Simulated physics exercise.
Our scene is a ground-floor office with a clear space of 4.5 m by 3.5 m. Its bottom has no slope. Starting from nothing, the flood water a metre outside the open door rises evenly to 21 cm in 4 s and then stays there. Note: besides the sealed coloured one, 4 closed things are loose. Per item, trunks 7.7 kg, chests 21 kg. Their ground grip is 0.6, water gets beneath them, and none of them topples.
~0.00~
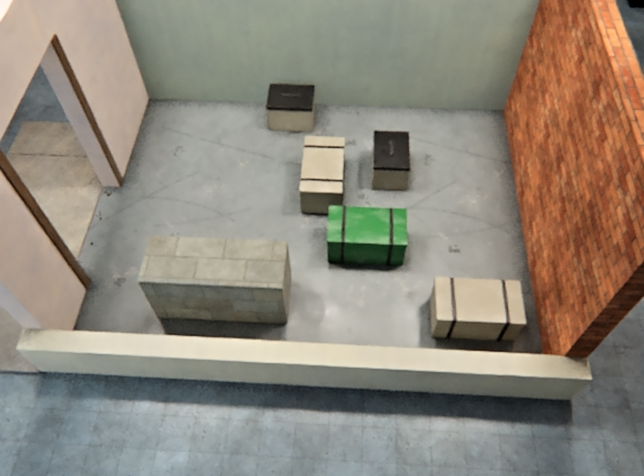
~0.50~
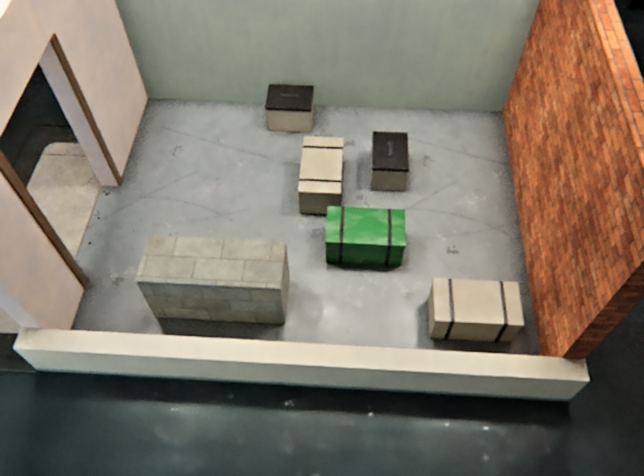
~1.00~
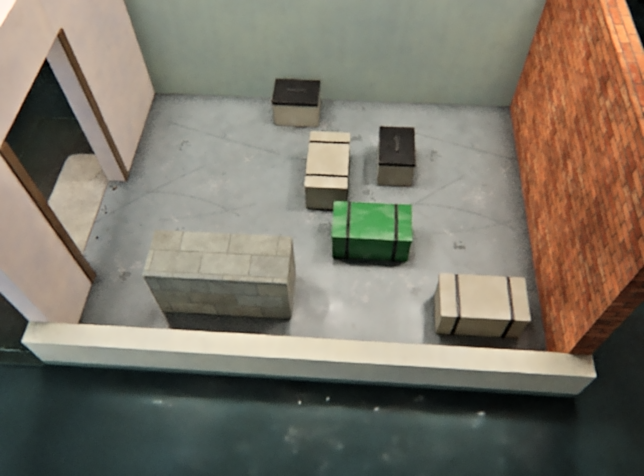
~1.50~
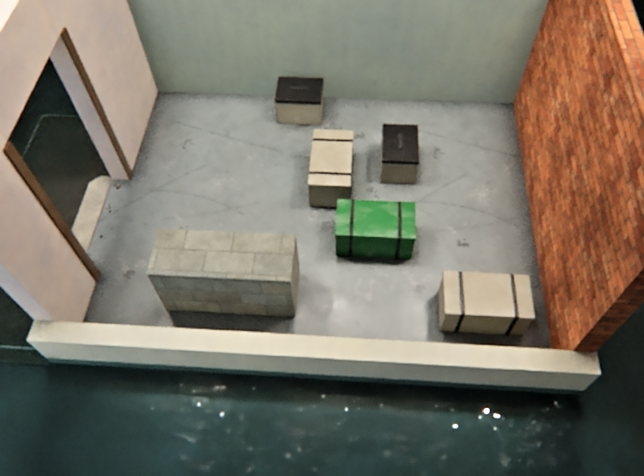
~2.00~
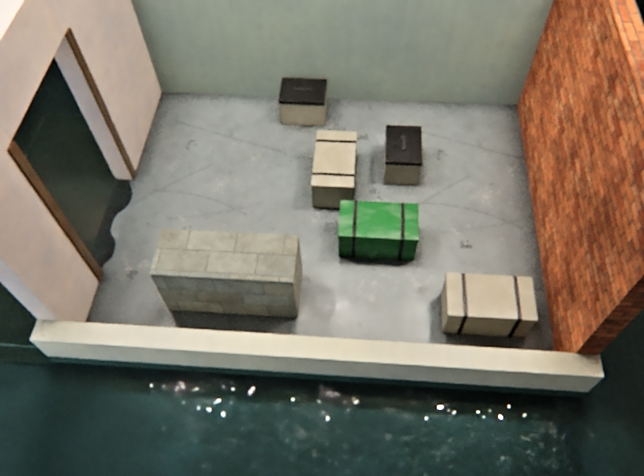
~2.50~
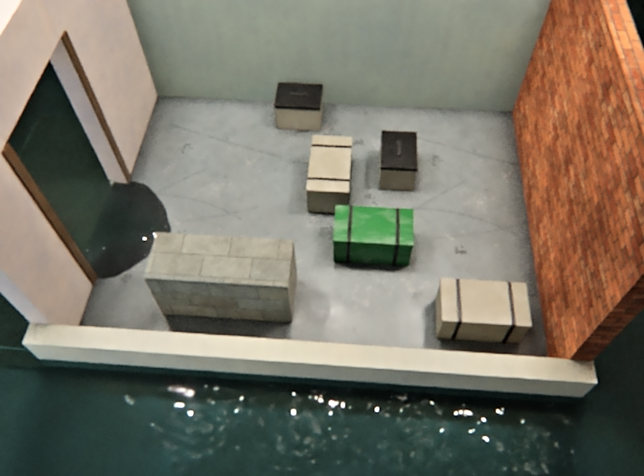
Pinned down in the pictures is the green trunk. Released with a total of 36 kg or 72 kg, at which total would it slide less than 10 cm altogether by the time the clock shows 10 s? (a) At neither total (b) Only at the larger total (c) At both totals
c.
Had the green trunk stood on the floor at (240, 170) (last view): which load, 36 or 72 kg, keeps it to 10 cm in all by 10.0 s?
Both loads work.
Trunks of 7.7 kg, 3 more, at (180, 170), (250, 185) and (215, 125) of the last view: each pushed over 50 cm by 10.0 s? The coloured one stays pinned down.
First: Inside the limit; second: Beyond the limit; third: Inside the limit.
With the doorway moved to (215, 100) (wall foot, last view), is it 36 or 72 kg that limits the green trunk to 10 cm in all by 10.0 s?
Result: The lesser mass is plenty.
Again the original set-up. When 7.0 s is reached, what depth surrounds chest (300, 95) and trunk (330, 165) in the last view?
Close to 9 and 9 centimetres.
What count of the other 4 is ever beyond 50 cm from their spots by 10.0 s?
Count: 3.
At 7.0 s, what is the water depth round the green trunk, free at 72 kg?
Depth: Approx. 4 cm.
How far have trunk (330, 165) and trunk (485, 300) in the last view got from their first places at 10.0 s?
In that order: 200 cm, 50 cm.
After 3.5 s the green trunk would be 0 cm from its start with 36 kg and 0 cm from its start with 72 kg; 0 cm of water round it then.
After 4.5 s the green trunk would be 0 cm from its start with 36 kg and 0 cm from its start with 72 kg; 3 cm of water round it then.
After 7.0 s the green trunk would be 0 cm from its start with 36 kg and 0 cm from its start with 72 kg; 4 cm of water round it then.
After 10.0 s the green trunk would be 0 cm from its start with 36 kg and 0 cm from its start with 72 kg; 8 cm of water round it then.
